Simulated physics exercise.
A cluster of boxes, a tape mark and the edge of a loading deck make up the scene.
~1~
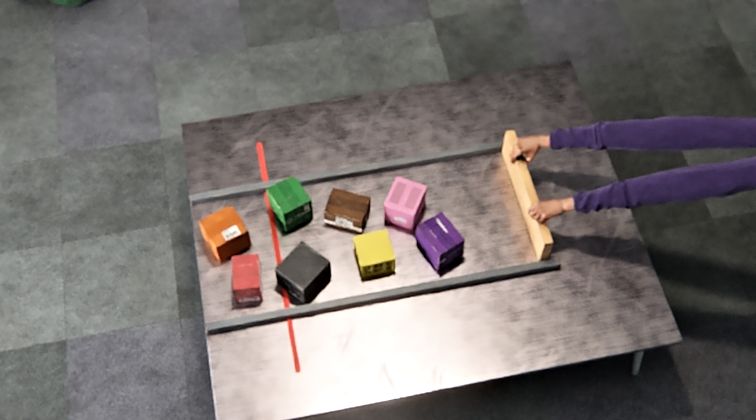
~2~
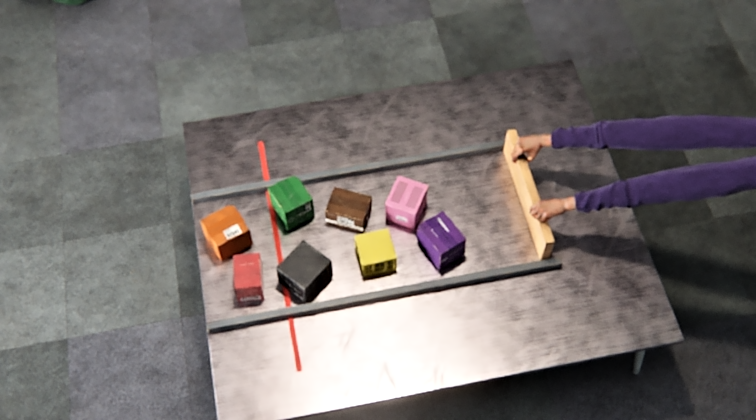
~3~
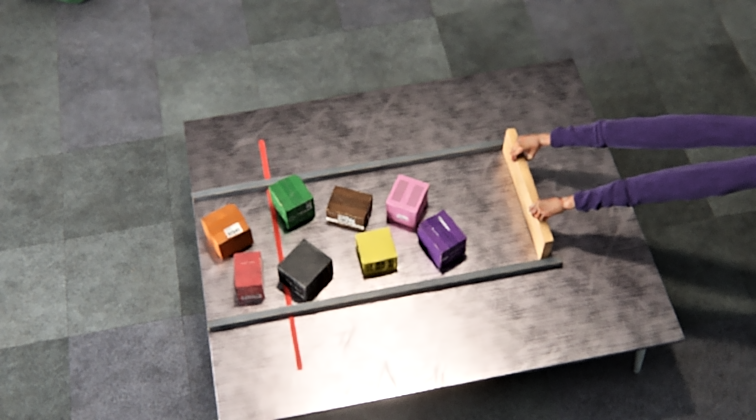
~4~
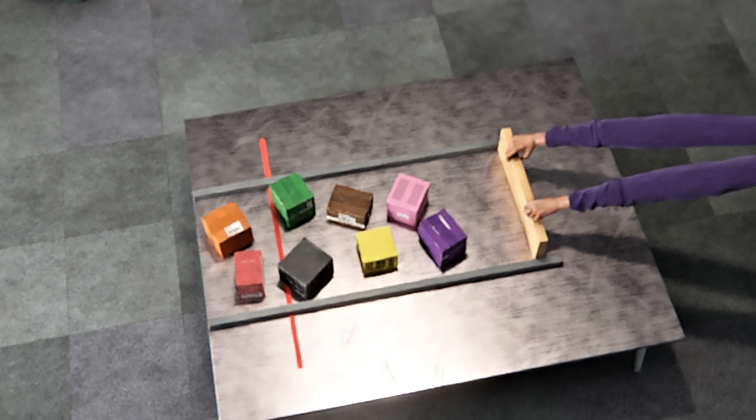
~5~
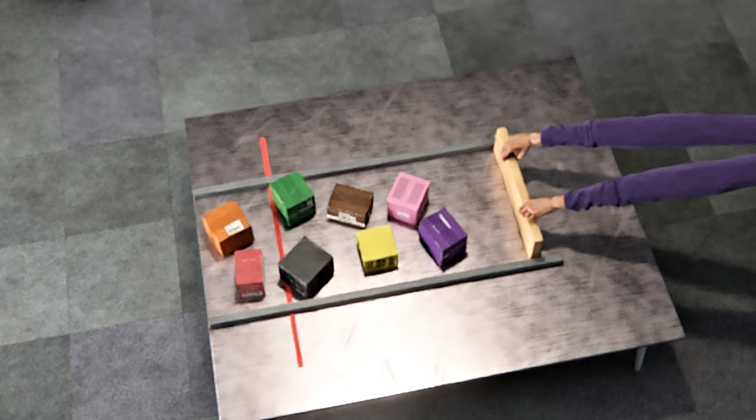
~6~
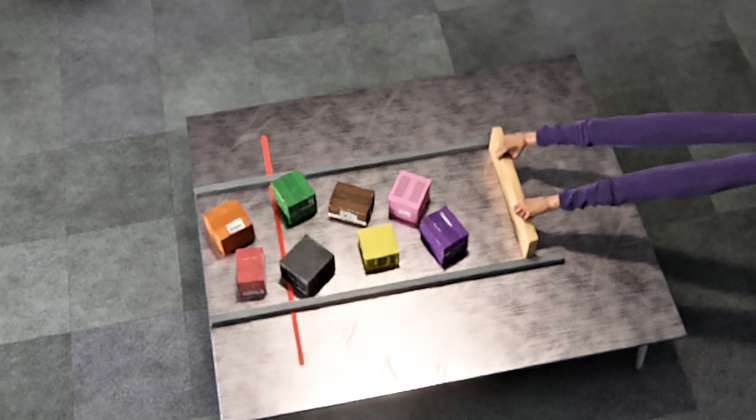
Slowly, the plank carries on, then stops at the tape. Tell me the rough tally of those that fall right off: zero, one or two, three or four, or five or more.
It ends with three or four down.
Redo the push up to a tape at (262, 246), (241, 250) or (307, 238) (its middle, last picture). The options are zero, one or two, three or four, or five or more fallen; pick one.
In order: Either three or four; more than four; one or two.
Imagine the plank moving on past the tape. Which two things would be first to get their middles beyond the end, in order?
Red box, then orange parcel.
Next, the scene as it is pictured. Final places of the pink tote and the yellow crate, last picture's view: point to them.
The pink tote ends up near (259, 229), and the yellow crate near (236, 275).
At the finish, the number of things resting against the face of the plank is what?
Number in contact with it: 2.
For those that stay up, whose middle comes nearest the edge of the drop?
Brown parcel - nearest.
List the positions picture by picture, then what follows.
In the first frame, orange parcel (226, 233); red box (247, 278); green parcel (290, 203); plank (526, 195); tape (277, 250).
In the second frame, red box (249, 277); plank (528, 194).
In the third frame, green parcel (292, 201); black crate (306, 270).
In the fourth frame, orange parcel (228, 229); yellow crate (377, 250).
In the fifth frame, red box (250, 273); purple parcel (443, 237).
In the sixth frame, orange parcel (230, 226); red box (252, 271); green parcel (295, 197); plank (512, 192); tape (281, 243).
Soon after, none off yet; orange parcel at rest near (230, 226); red box at rest near (252, 271); green parcel at rest near (295, 197).
Then, none off yet; orange parcel at rest near (230, 226); red box at rest near (252, 271); green parcel moved a little near (279, 196).
Further on, none off yet; orange parcel moved a little near (211, 234); red box tipped a little near (190, 274); green parcel moved well along near (229, 202).
At rest, the number that fall off is three or four; fallen, black crate, green parcel, red box and orange parcel.
